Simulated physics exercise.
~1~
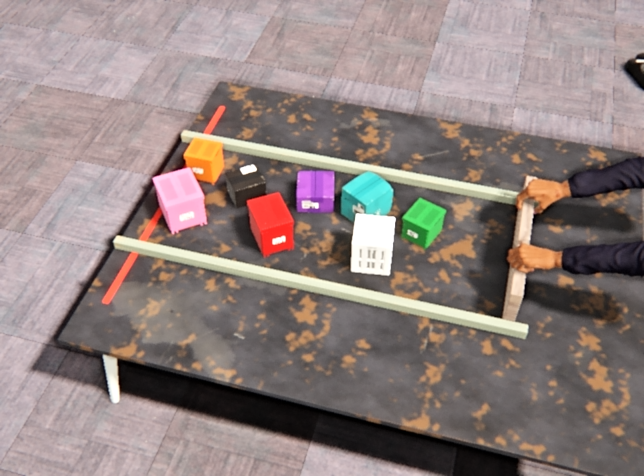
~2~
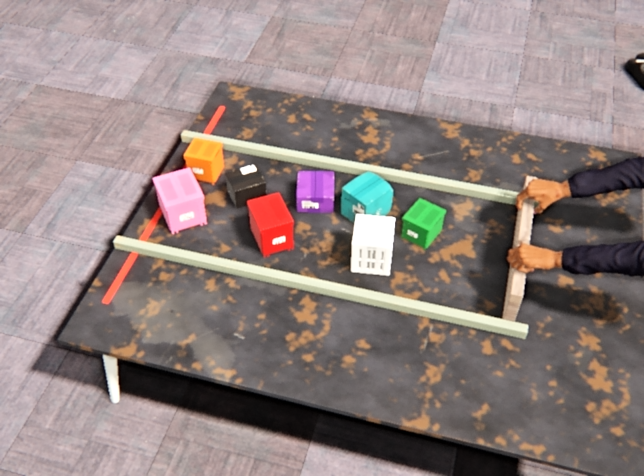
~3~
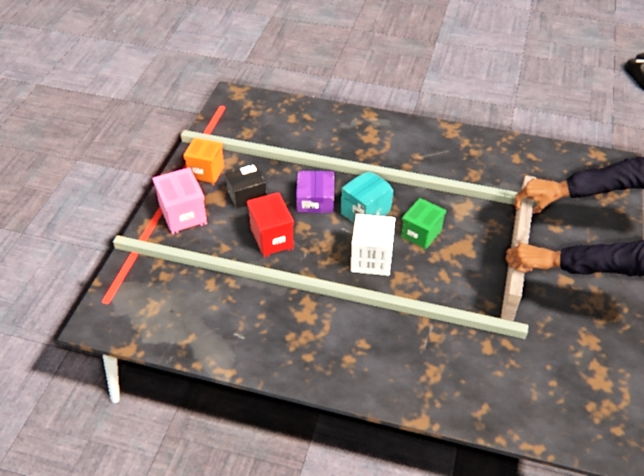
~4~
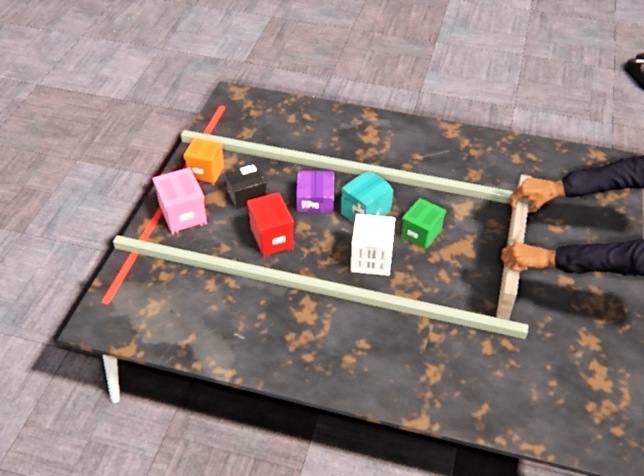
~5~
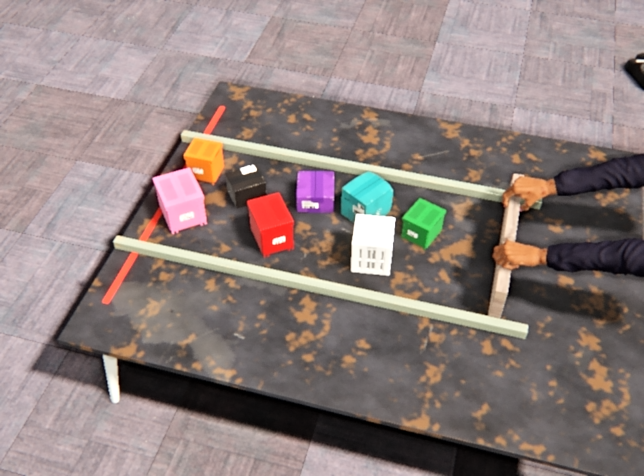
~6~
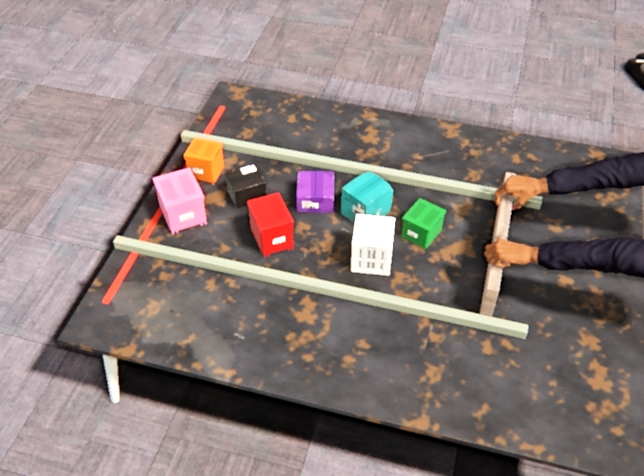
Two hands sliding a plank slightly left between two battens on a low platform, toward eight coloured parcels and tubs standing still.
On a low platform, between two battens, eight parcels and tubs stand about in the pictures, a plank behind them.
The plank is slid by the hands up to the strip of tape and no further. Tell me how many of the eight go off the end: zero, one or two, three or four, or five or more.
In the end, the drop-off count sits at five or above.
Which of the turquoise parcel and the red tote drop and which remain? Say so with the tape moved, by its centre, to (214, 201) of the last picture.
Outcome - turquoise parcel: It keeps its spot; red tote: It keeps its spot.
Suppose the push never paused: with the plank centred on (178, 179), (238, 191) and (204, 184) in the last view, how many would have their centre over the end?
In order: 5, 2, 4.
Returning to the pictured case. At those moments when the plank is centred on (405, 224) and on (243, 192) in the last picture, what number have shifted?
That makes 2 at the first spot and 8 at the second.
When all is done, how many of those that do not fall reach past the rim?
The number is 2.
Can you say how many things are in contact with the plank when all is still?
The count in contact is 2.
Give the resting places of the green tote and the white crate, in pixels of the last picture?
The green tote comes to rest at (158, 177), and the white crate comes to rest at (140, 196).
Soon after, none off yet; pink tote at rest near (181, 201); orange tote at rest near (205, 161); black parcel at rest near (246, 186).
In the end, the number that fall off is five or more; gone, turquoise parcel, purple box, red tote, black parcel, orange tote and pink tote.
